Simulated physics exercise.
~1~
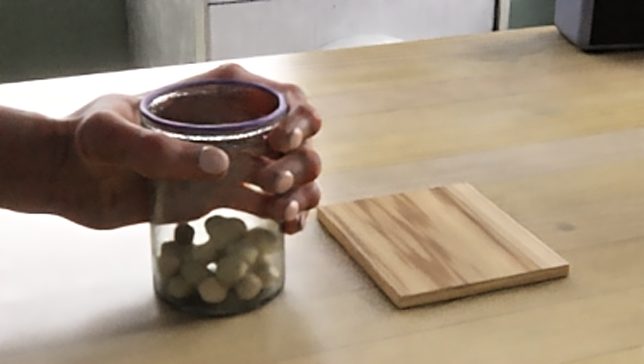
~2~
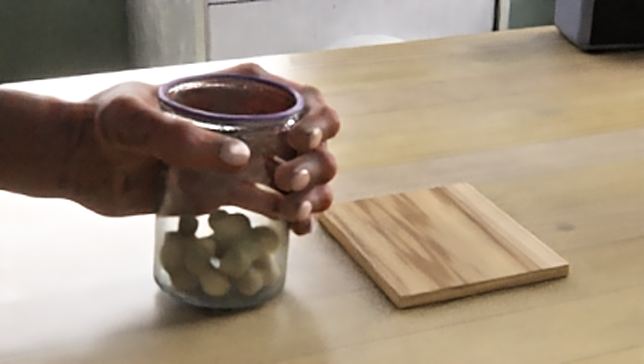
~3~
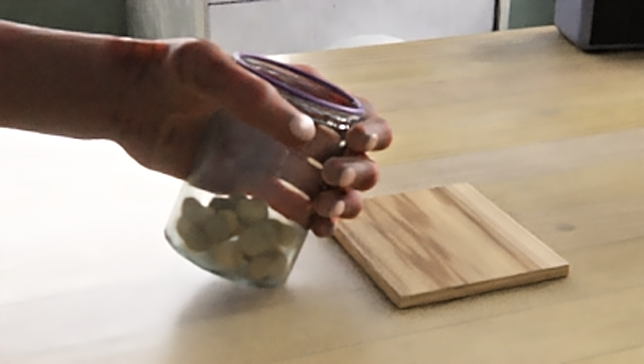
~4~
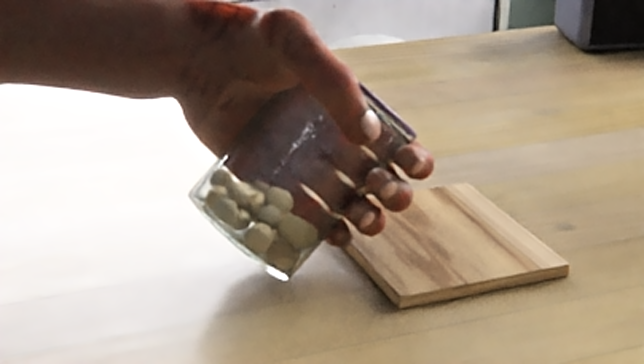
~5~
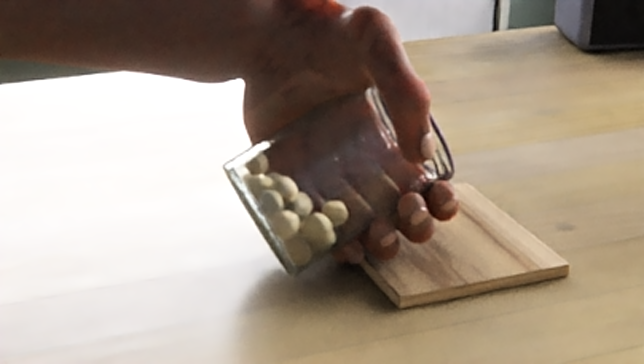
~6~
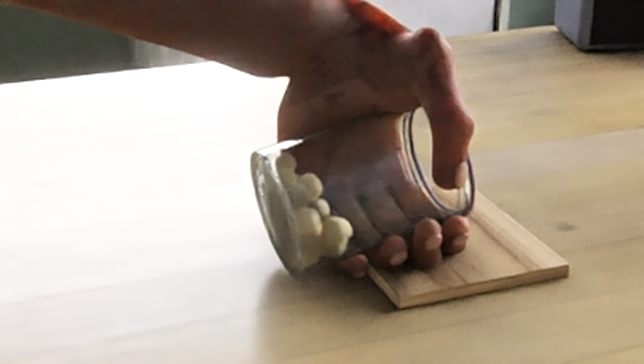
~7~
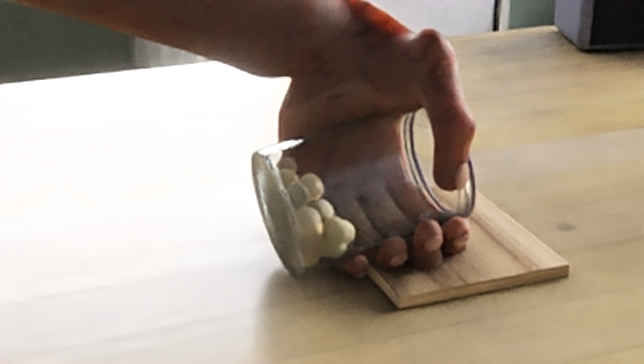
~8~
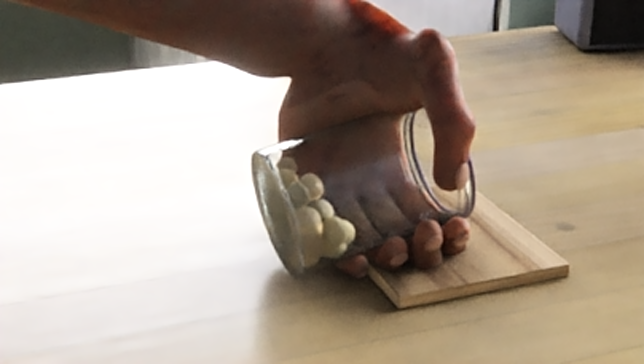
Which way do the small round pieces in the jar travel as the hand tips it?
They move to the right along with the jar, staying inside it.
On a wooden table, a hand tips a glass jar onto a board, spilling nothing.
